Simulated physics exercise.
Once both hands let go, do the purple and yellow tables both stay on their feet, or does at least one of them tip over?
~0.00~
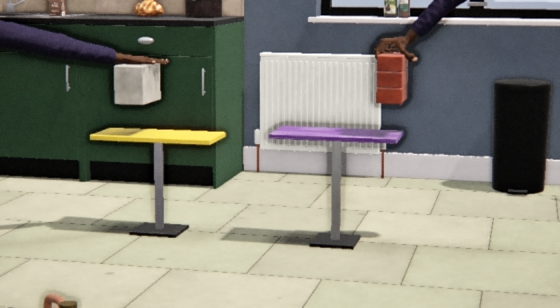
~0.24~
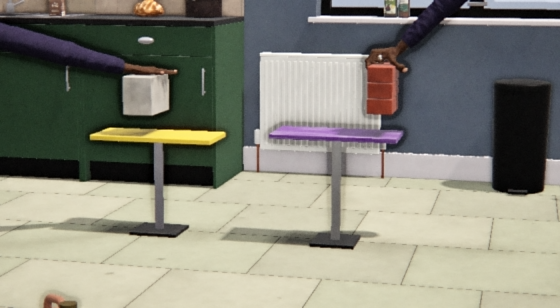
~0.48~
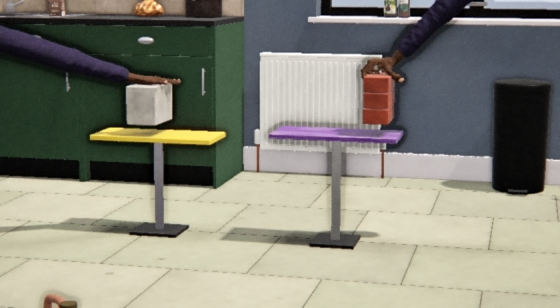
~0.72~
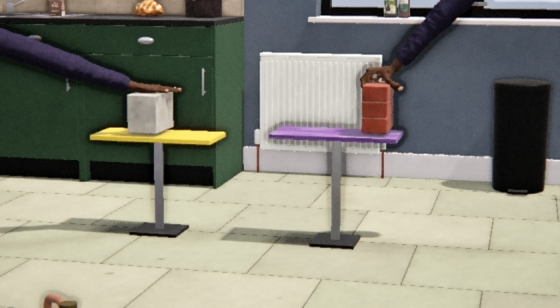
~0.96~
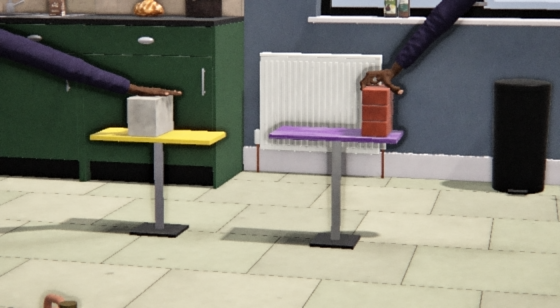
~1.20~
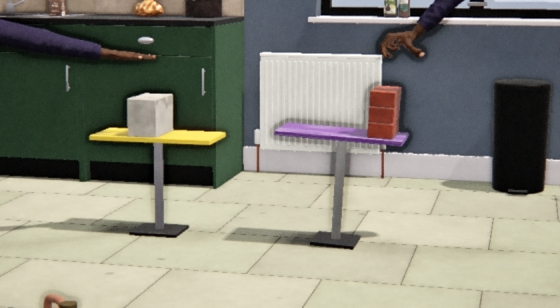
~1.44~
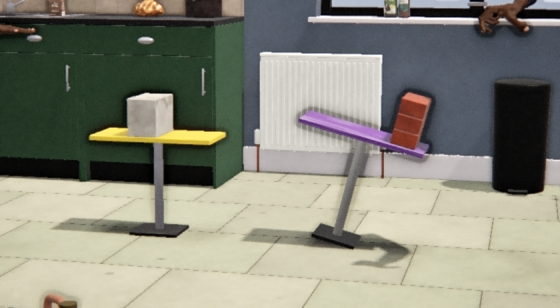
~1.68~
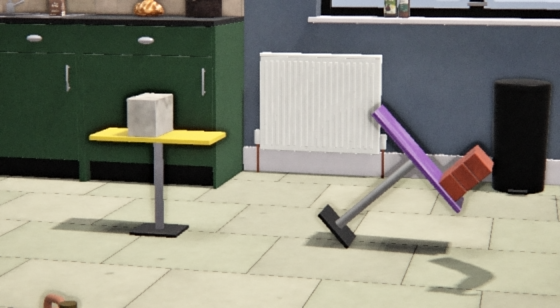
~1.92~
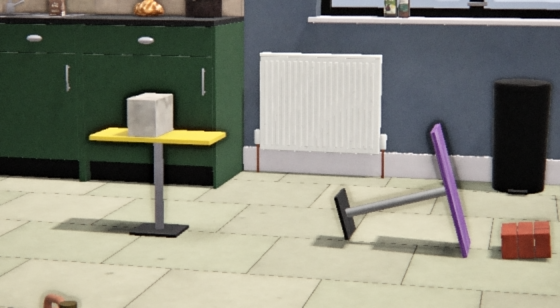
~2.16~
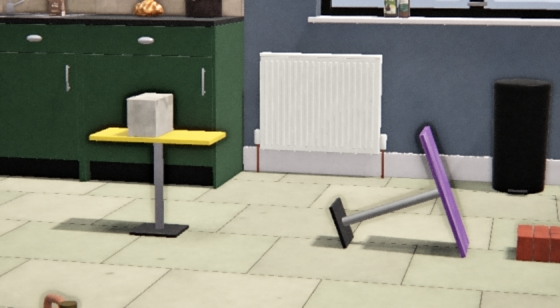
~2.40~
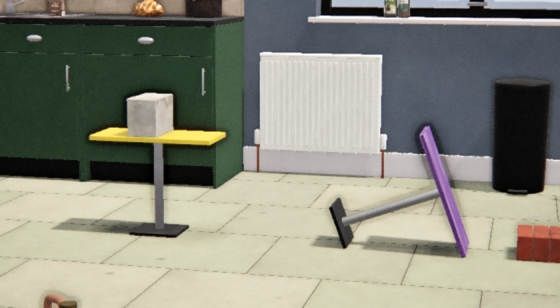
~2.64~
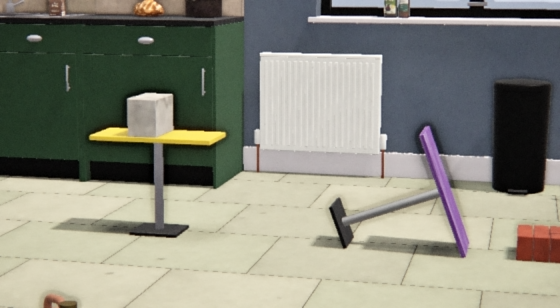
At least one tips over, as the purple table topples to the right with its bricks. The yellow table stays standing with the grey block on top.
